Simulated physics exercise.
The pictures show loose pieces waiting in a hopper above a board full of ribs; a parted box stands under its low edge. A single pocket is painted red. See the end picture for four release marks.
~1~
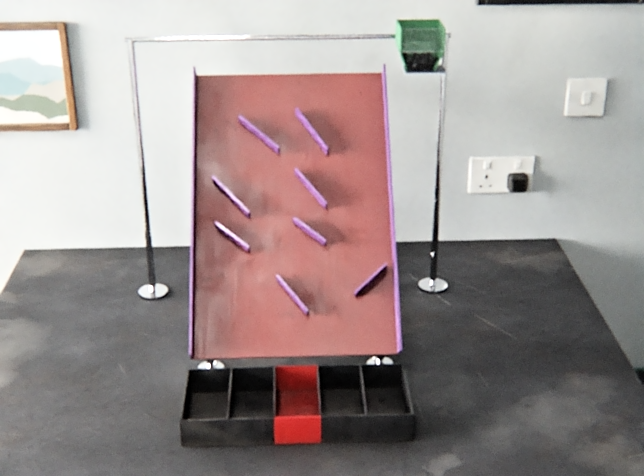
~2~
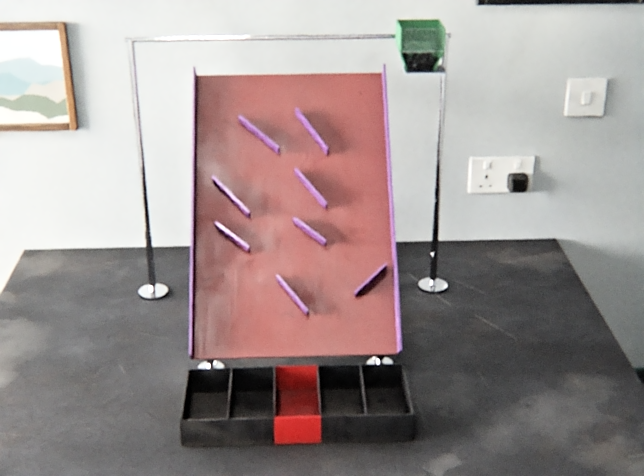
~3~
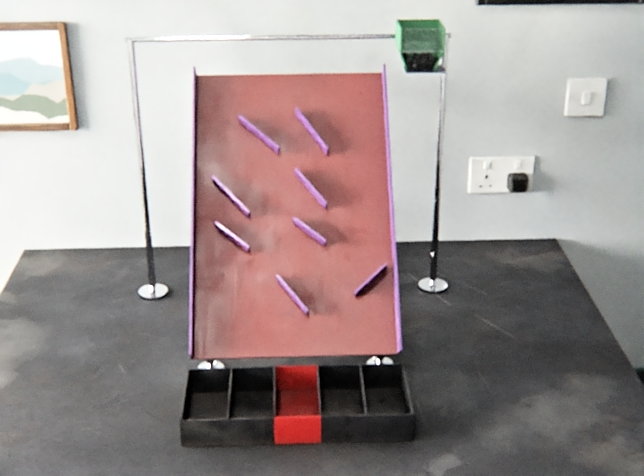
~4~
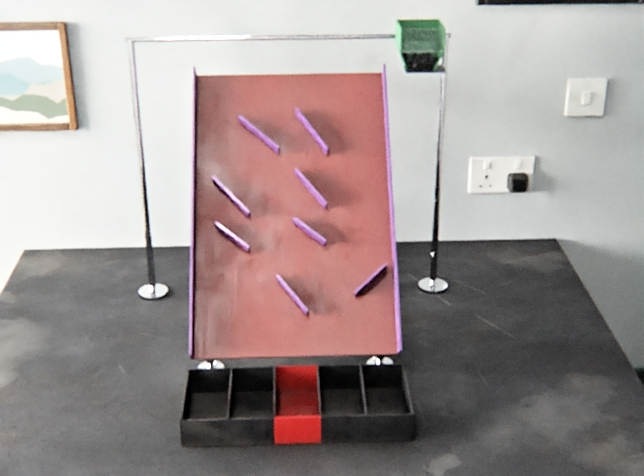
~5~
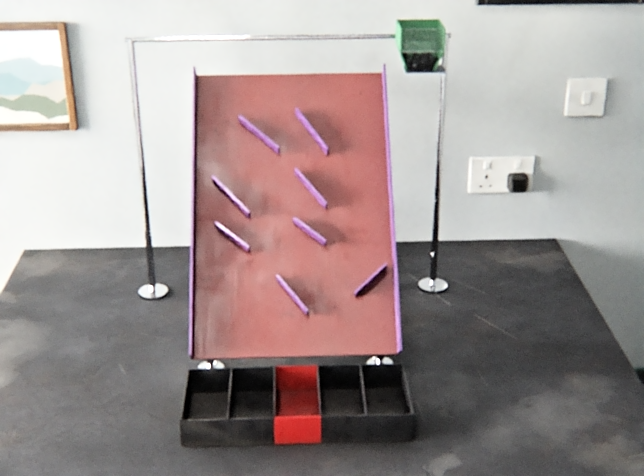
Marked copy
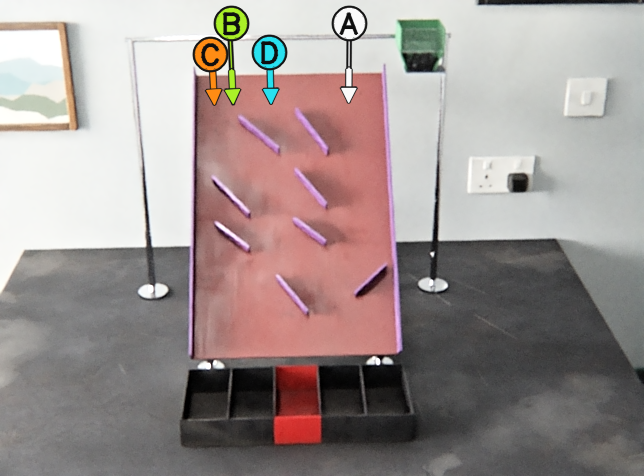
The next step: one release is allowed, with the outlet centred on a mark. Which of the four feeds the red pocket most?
Go for A.
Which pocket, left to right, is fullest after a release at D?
The fourth.
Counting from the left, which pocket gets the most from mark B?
The fourth.
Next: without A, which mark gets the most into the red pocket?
Here it is mark D.
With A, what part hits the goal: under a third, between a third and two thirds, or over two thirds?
It is between a third and two thirds.
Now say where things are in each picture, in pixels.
Hopper at (423, 64), black beans, door shut, in the first frame.
Ribs (239, 115) to (279, 148), (296, 108) to (328, 149), (213, 176) to (249, 212), in the second frame.
Ribs (295, 168) to (326, 204), (215, 222) to (249, 247), (294, 217) to (326, 241), in the third frame.
Ribs (277, 275) to (308, 311), (355, 292) to (387, 263), in the fourth frame.
Red pocket at (298, 428), number 3 of 5 from the left, in the fifth frame.
On the marked copy, mark A meets the board at (348, 97); mark B meets the board at (232, 98); mark C meets the board at (214, 99); mark D meets the board at (270, 98).
Choosing A, about half in the red pocket, about a third in other pockets, a small part outside the box.
Choosing B, a stray few in the red pocket, most in other pockets, a small part outside the box.
Choosing C, a stray few in the red pocket, nearly all in other pockets, a stray few outside the box.
Choosing D, about a third in the red pocket, about two thirds in other pockets, a stray few held on the board.
